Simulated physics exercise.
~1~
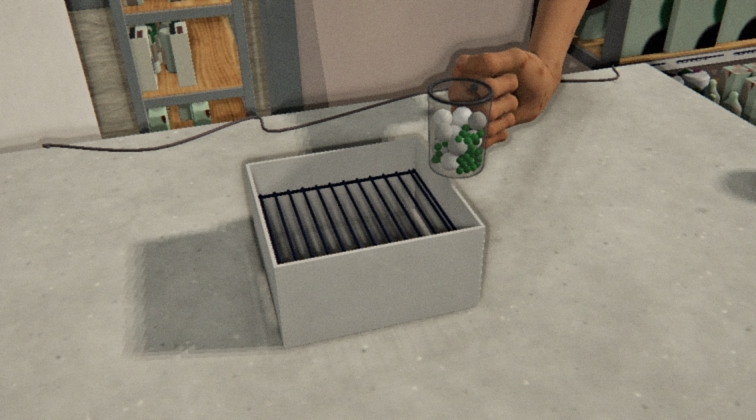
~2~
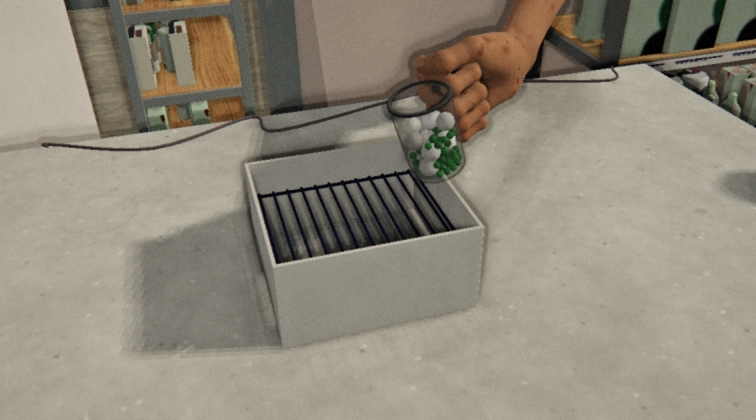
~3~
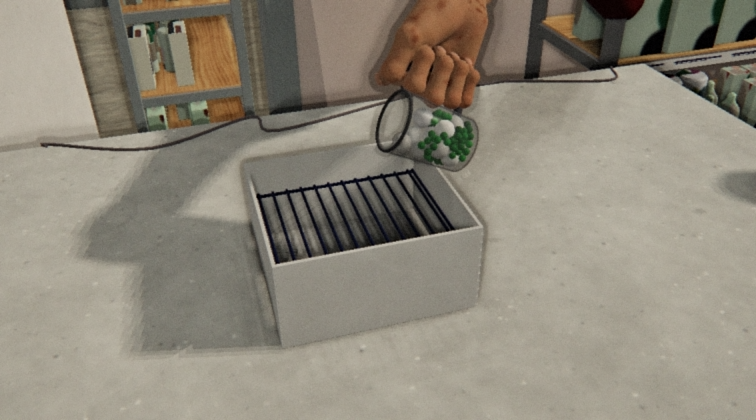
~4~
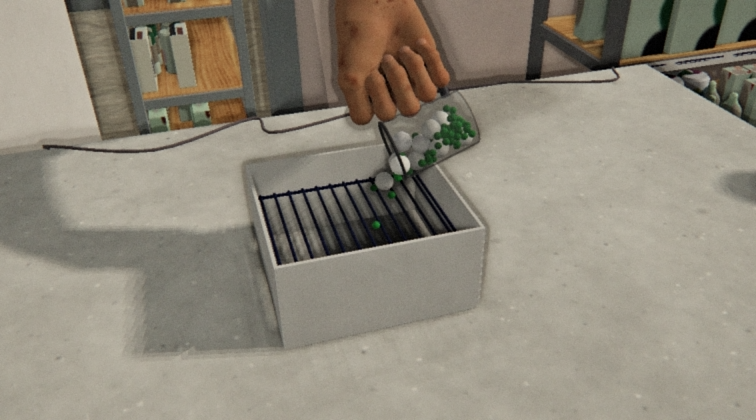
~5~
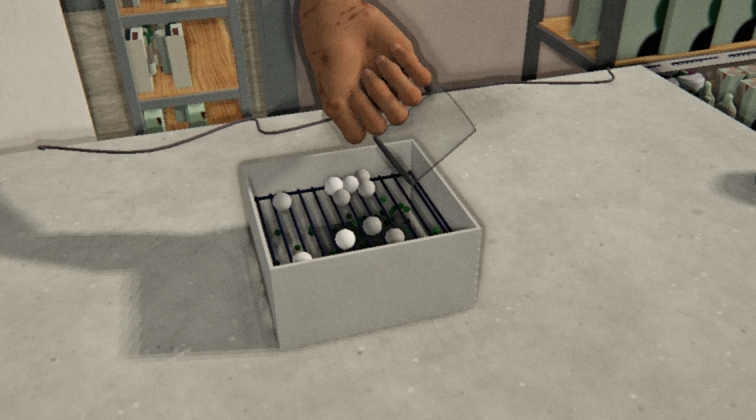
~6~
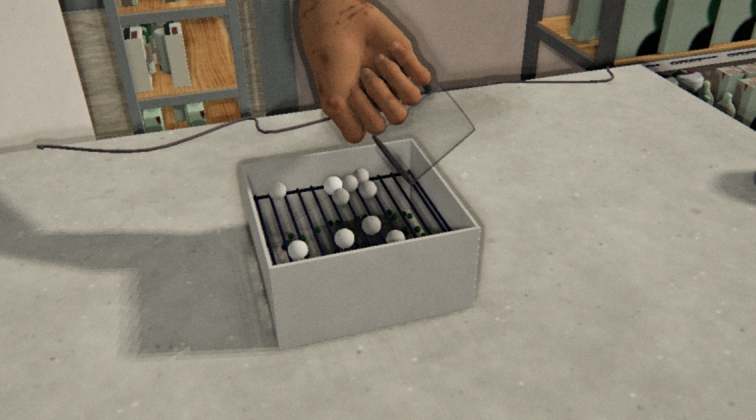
At first, a hand holds a clear cup of large white balls and small green bits upright beside a pale open box fitted with a dark wire rack. The hand moves the cup left and tips it onto its side, with everything still inside. As it tilts further, the first white balls and green bits spill out toward the wires. Soon the cup is upside down and empty, with the white balls scattered across the rack while many green bits drop through. In the end, all the white balls rest on the wires, and nearly all the green bits lie beneath them.
